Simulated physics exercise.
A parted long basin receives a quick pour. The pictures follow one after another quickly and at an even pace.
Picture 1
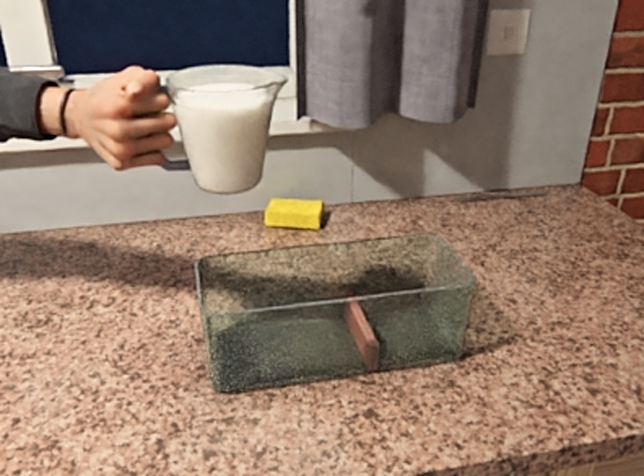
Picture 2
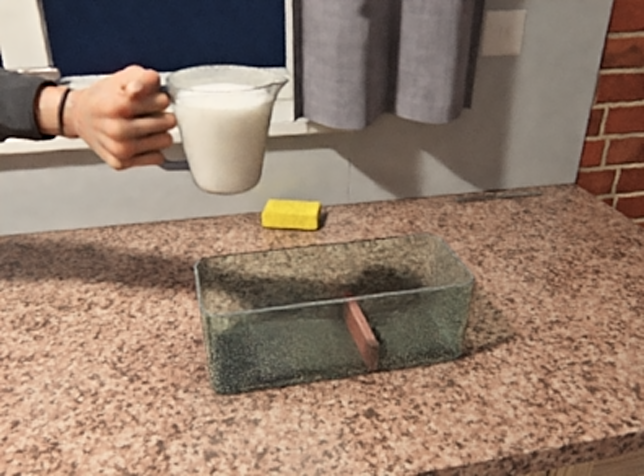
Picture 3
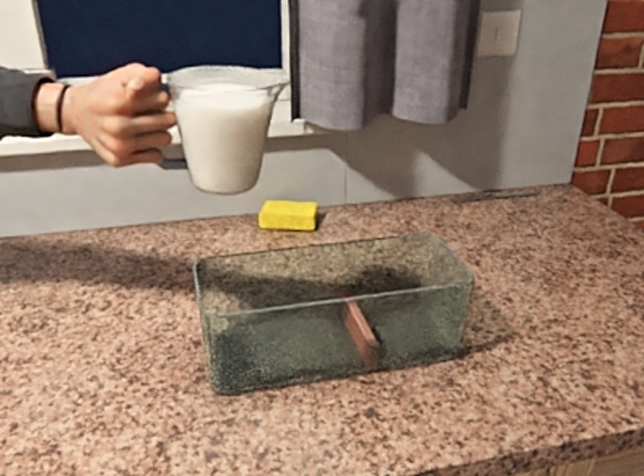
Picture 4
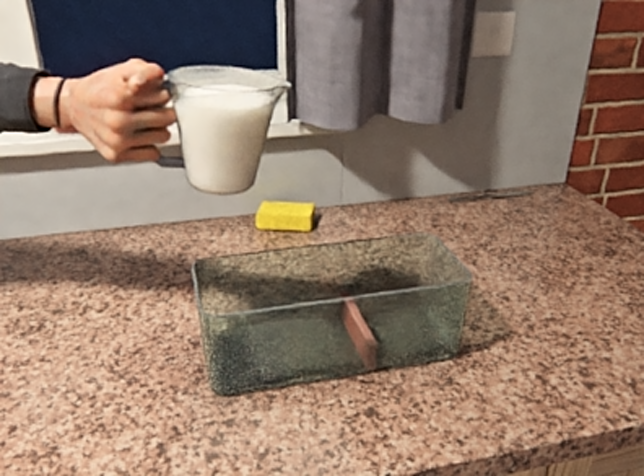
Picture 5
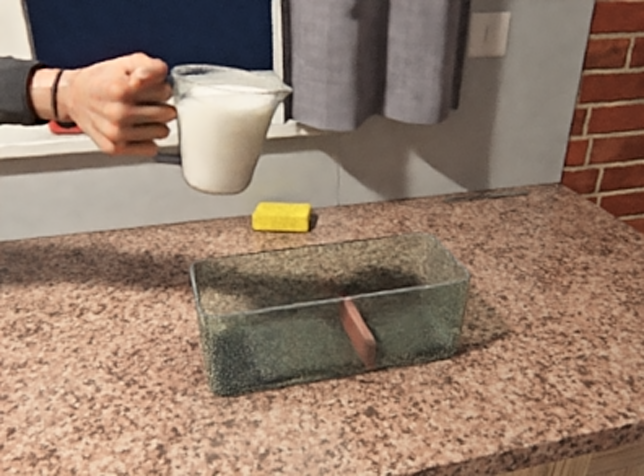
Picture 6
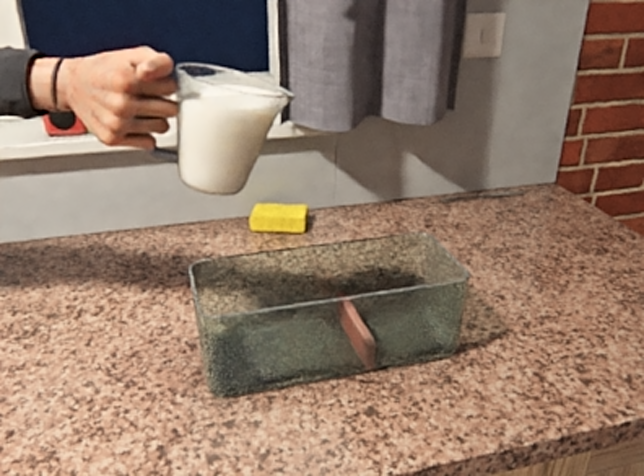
A hand with a dark sleeve and wristband holds a clear jug of white liquid at upper left, above a speckled pinkish countertop viewed from slightly above. A long glass basin with a reddish-brown divider sits below, with a yellow sponge behind it, a grey curtain above and red brick at right. The hand gradually tilts the jug rightward while the camera drifts slightly right.
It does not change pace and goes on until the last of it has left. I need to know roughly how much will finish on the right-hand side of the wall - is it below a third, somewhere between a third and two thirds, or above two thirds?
Expect between a third and two thirds of it there.
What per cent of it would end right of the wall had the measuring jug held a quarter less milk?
Some 20 parts in a hundred, give or take.
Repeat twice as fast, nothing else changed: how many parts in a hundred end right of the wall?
Result: Roughly 25 %.
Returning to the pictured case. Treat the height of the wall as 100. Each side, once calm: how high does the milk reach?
Left near 30; right near 40.
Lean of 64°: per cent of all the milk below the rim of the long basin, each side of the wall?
Split: Left 5 per cent, right 5 per cent.
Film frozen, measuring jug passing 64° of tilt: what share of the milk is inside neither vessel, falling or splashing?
Roughly 20 percent.
A moment on, the measuring jug is tipped part way and 70 per cent is still to pour, 3 is left of the wall and 6 right of it.
Next, the measuring jug is tipped on its side and 16 per cent is still to pour, 23 is left of the wall and 41 right of it.
Then the measuring jug is tipped right over and 0 per cent is still to pour, 53 is left of the wall and 44 right of it.
Later the measuring jug is tipped right over and 0 per cent is still to pour, 54 is left of the wall and 44 right of it.
Finally, 54 per cent lies left of the wall, 44 right of it and 2 outside.
